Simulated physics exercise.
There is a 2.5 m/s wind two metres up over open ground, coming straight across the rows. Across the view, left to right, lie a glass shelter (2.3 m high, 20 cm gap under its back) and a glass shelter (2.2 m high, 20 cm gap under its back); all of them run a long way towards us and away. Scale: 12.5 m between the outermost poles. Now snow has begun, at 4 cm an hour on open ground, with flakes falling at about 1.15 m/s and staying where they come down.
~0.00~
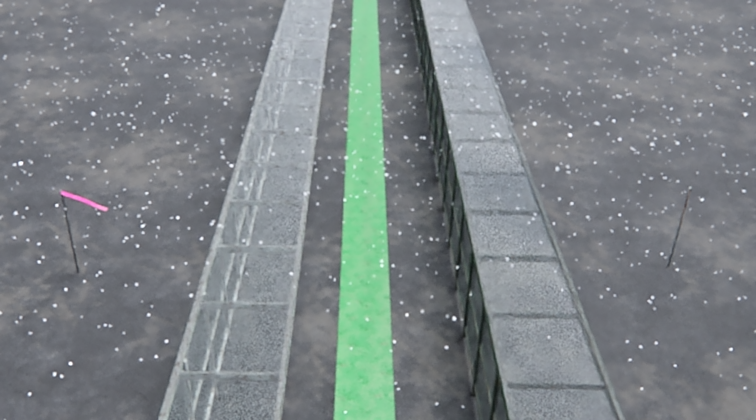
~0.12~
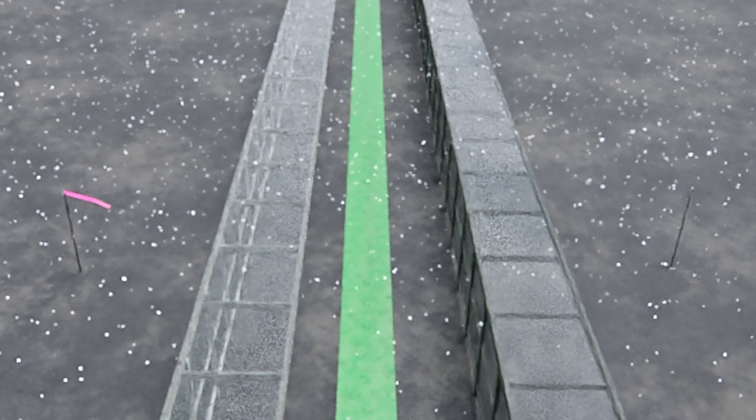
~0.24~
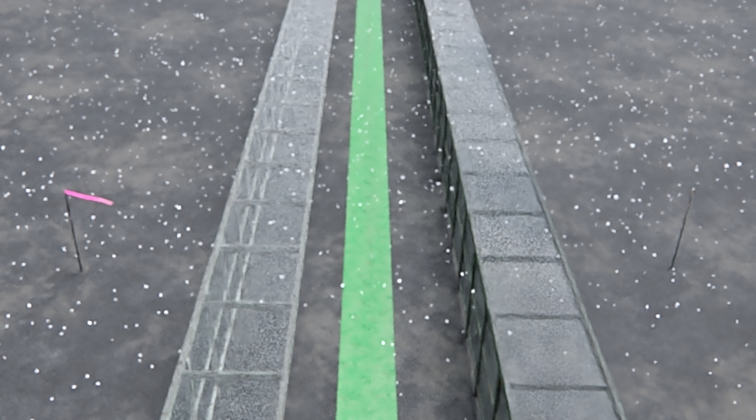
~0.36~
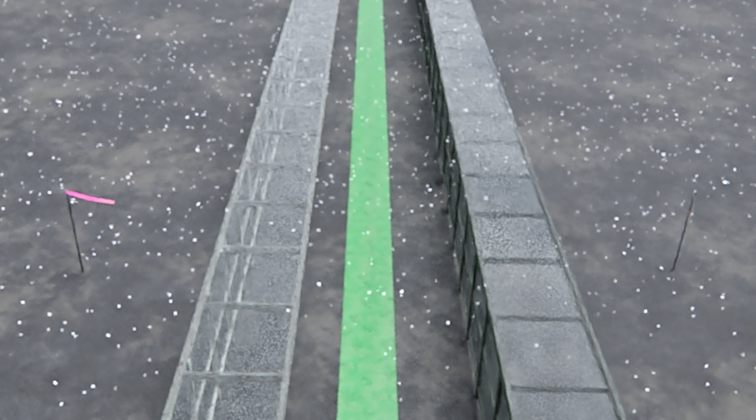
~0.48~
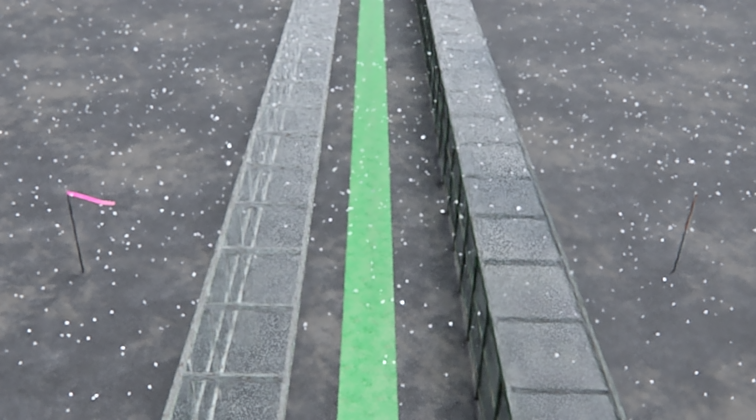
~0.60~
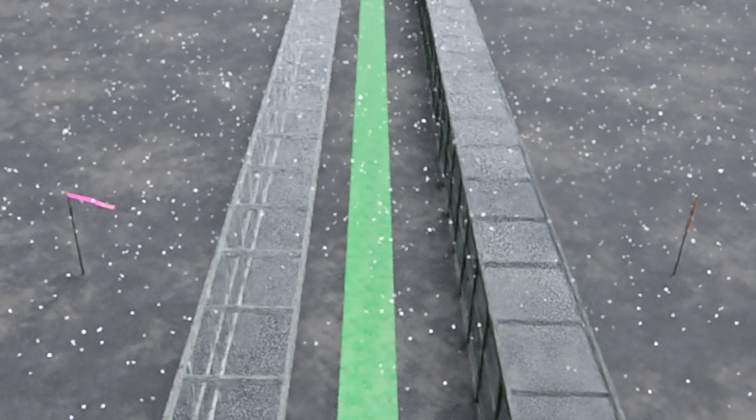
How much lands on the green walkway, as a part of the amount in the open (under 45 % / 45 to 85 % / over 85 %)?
Between 45 and 85 %.
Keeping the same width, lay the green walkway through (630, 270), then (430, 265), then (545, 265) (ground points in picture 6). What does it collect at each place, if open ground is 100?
In order: Close to 90 %, close to 80 %, close to 90 %.
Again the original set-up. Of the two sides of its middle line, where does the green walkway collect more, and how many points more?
Rightward half gets more, roughly 15 points.
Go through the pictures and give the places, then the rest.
The left ribbon ends at (107, 210), leaning 65 degrees to the right, in the first picture.
The green one passes (367, 257), in the second picture.
The left ribbon ends at (112, 204), leaning 70 degrees to the right, above the rows the flakes slant 75 degrees from upright, towards the right and the top of the left glass shelter crosses (285, 128), in the third picture.
The green one passes (369, 200), in the fourth picture.
The left ribbon ends at (114, 204), leaning 75 degrees to the right and above the rows the flakes slant 75 degrees from upright, towards the right, in the fifth picture.
The right ribbon ends at (685, 234), hanging almost straight and the top of the right glass shelter crosses (489, 143), in the sixth picture.
After 10 minutes open ground has 7 mm and the green walkway 5 mm.
After 30 minutes open ground has 20 mm and the green walkway 14 mm.
After 60 minutes open ground has 40 mm and the green walkway 29 mm, so the green walkway has 72 % of the open amount; the left half of it has 66 %, the right half 79 %.
